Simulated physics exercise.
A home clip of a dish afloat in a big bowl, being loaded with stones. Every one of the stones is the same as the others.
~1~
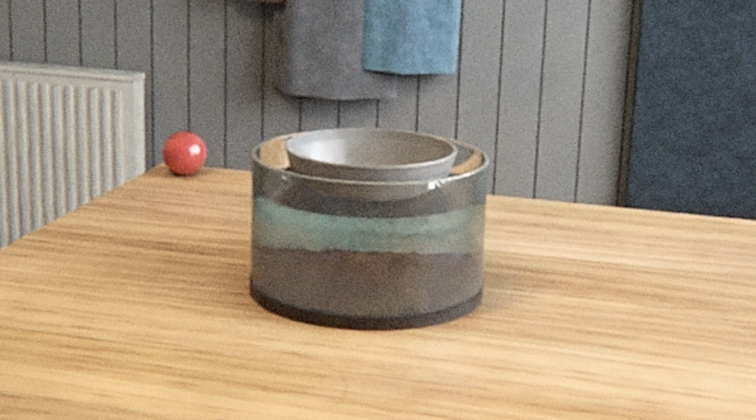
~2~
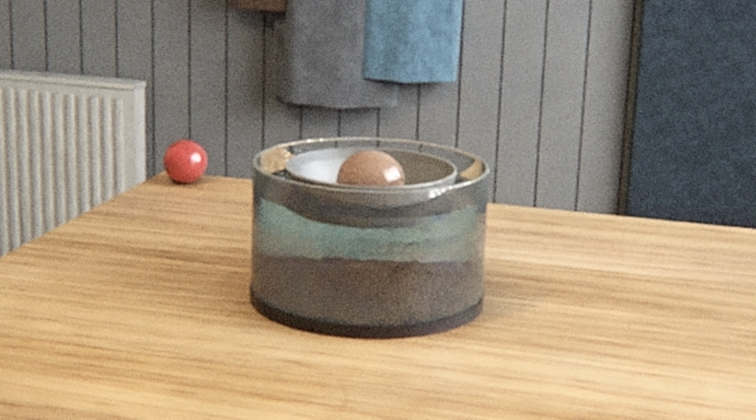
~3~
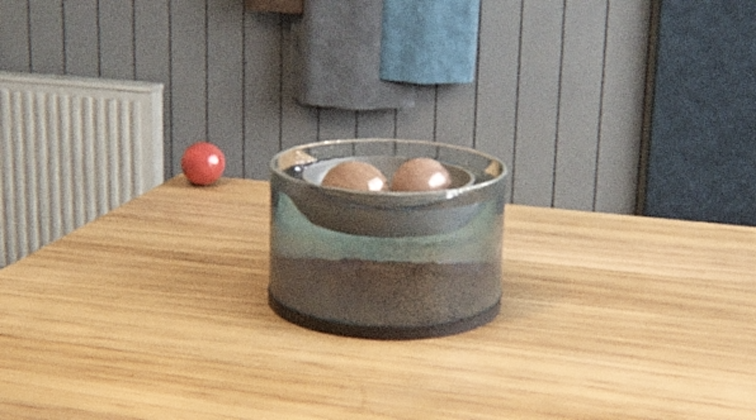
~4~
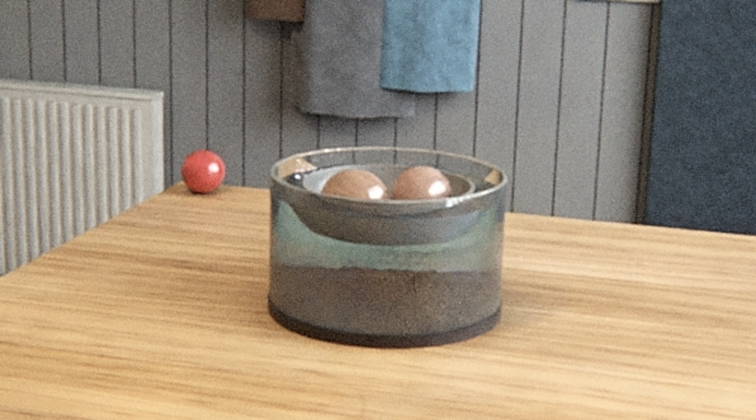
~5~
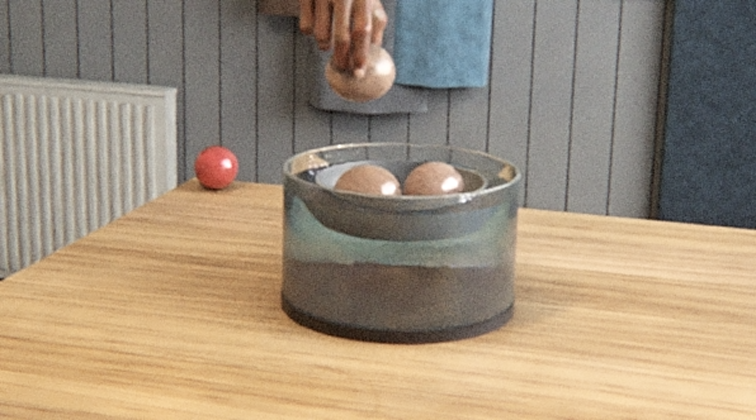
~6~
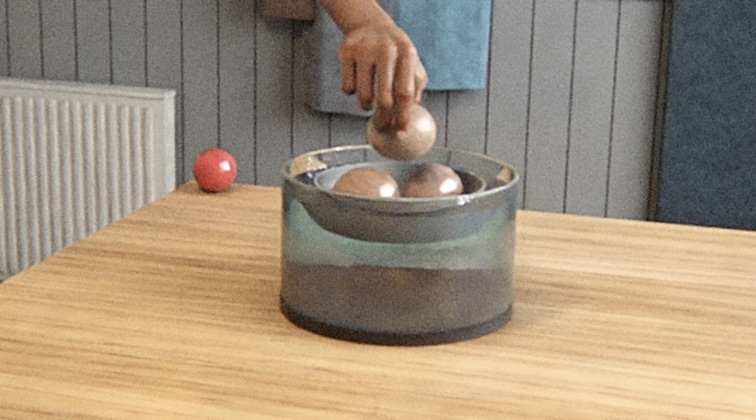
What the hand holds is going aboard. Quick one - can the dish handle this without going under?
My guess is it gets overloaded and drops.
A moment on, the stone is in and the dish dips.
Further on, water pours in over its edge.
When it is over, the dish lies on the bottom with its load.
